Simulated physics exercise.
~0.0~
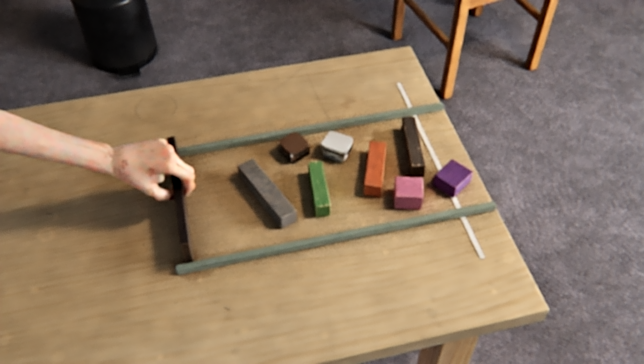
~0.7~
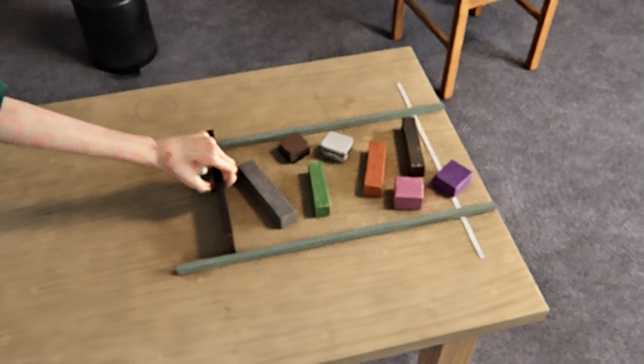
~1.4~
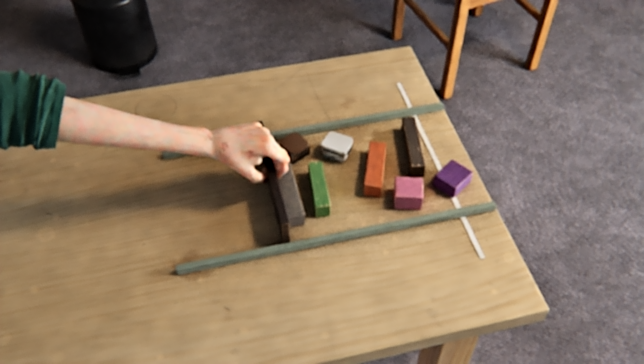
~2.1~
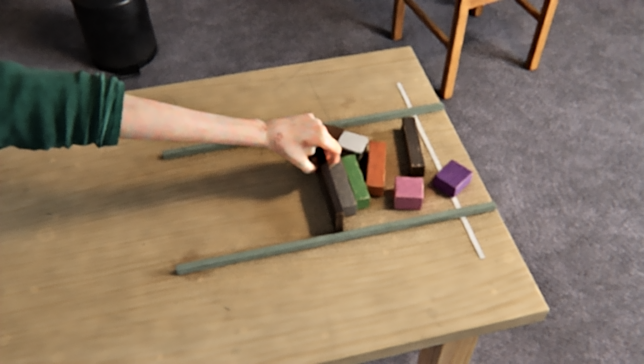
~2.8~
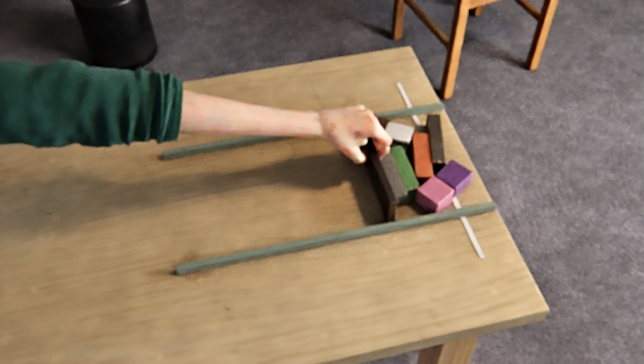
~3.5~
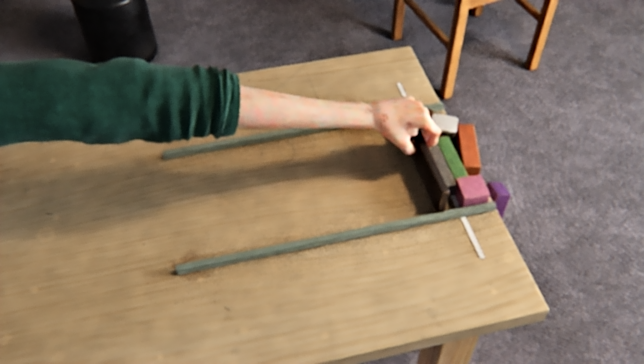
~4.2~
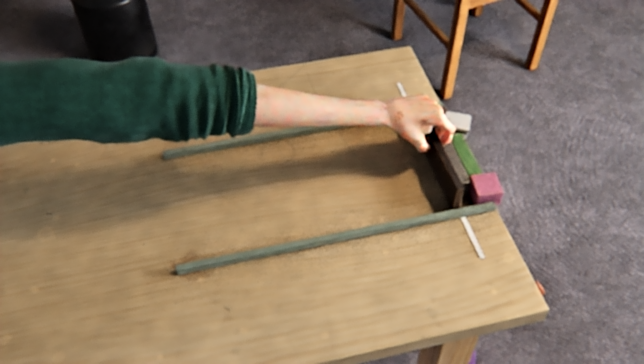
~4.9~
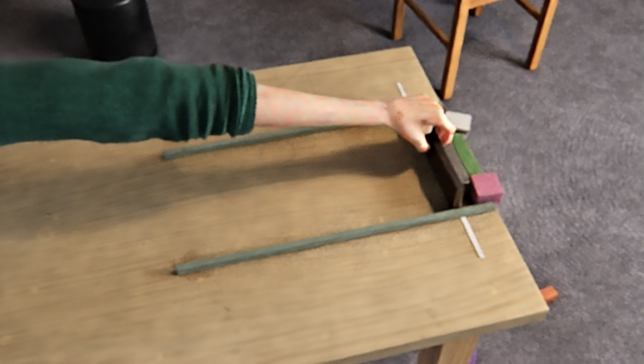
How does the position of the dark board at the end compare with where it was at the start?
It starts at the left end of the channel, well away from the pieces, and ends at the right end by the tape, close to the table's edge.
